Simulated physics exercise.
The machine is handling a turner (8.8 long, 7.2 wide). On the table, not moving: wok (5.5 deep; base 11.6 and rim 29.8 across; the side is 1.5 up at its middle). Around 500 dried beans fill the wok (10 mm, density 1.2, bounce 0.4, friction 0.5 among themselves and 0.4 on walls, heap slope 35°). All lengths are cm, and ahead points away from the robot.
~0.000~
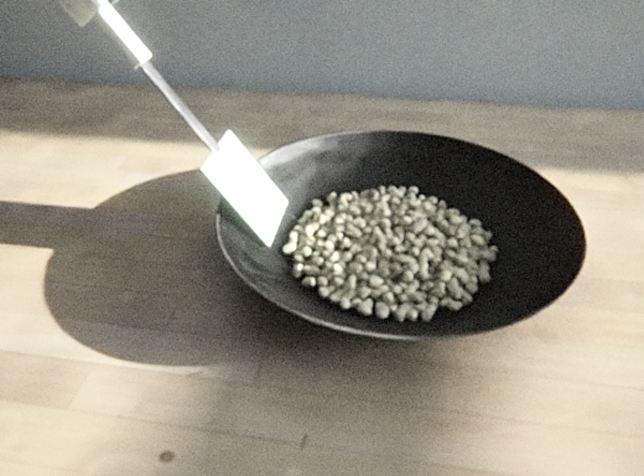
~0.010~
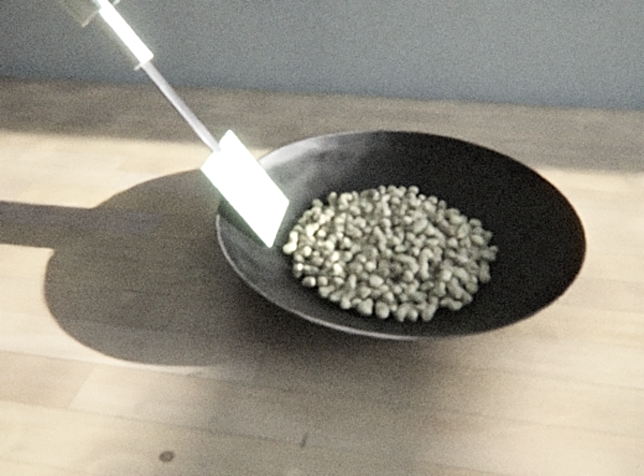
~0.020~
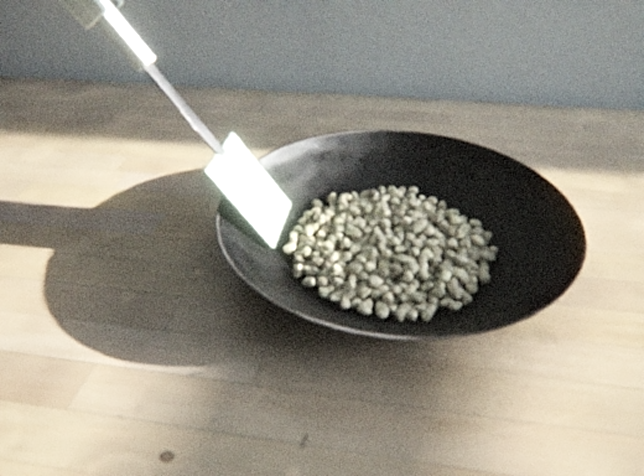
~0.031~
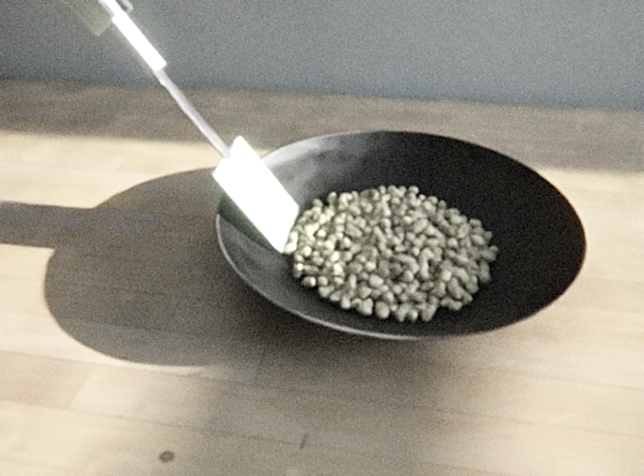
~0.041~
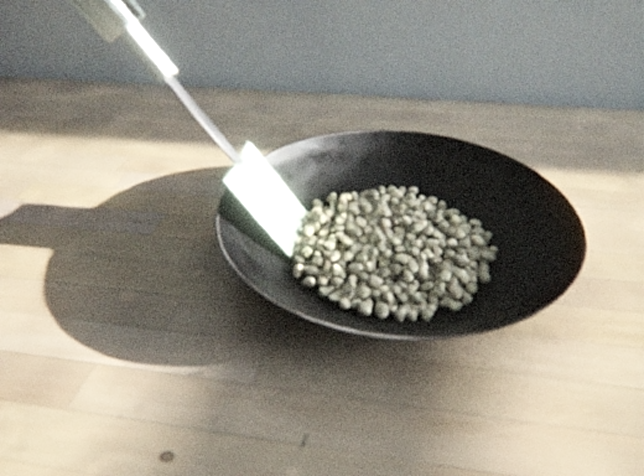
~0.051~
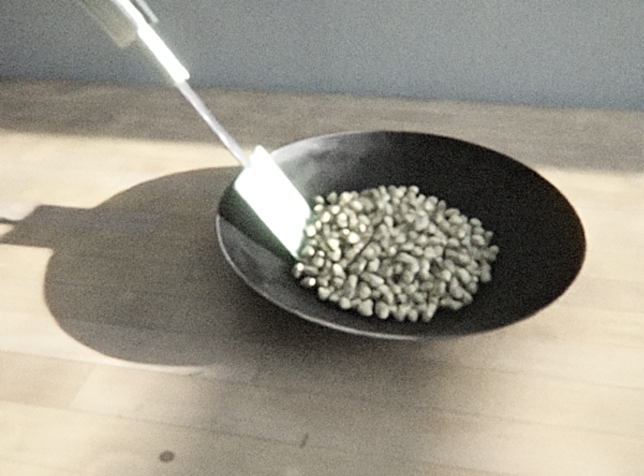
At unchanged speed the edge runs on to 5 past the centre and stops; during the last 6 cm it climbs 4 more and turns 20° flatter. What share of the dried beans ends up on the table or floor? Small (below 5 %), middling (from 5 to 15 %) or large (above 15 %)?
On the table or floor the share is small, below 5 %.
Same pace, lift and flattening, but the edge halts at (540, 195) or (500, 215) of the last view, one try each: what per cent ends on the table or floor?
Some 20 and 5 per cent.
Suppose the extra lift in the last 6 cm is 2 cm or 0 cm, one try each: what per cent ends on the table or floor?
Some 0 and 0 per cent.
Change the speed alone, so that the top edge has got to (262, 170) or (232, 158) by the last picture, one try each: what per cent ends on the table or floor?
Some 10 and 0 per cent.
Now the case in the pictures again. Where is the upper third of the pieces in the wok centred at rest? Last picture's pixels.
At about (508, 235).
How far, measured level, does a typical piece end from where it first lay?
About 5 cm.
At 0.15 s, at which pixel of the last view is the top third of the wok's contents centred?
Near (474, 236).
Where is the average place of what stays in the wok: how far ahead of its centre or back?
Roughly 5.0 cm ahead.
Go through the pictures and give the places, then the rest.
In the first frame, the turner top edge at (215, 148), sloping 55°; upper third of the load around (391, 242), from x 290 to 495, top at y 190; 504 in the wok.
In the second frame, the turner top edge at (216, 149), sloping 55°; upper third of the load around (391, 242), from x 290 to 495, top at y 190.
In the third frame, the turner top edge at (219, 151), sloping 55°; upper third of the load around (391, 242), from x 290 to 495, top at y 190.
In the fourth frame, the turner top edge at (227, 155), sloping 55°; upper third of the load around (391, 242), from x 290 to 495, top at y 190.
In the fifth frame, the turner top edge at (237, 161), sloping 55°; upper third of the load around (389, 241), from x 295 to 495, top at y 190.
In the sixth frame, the turner top edge at (248, 165), sloping 55°; upper third of the load around (387, 240), from x 300 to 495, top at y 190; 504 in the wok.
After 0.10 s, sloping 55°, highest piece 5 above the table; 504 in the wok.
After 0.15 s, sloping 48°, highest piece 6 above the table; 504 in the wok.
After 0.38 s, sloping 35°, highest piece 7 above the table; 503 in the wok, 1 on the blade or in flight.
After 1.42 s, sloping 35°, highest piece 6 above the table; 503 in the wok, 1 on the table or floor.
In the end, 503 in the wok, 1 on the table or floor. That is 0 % on the table or floor.
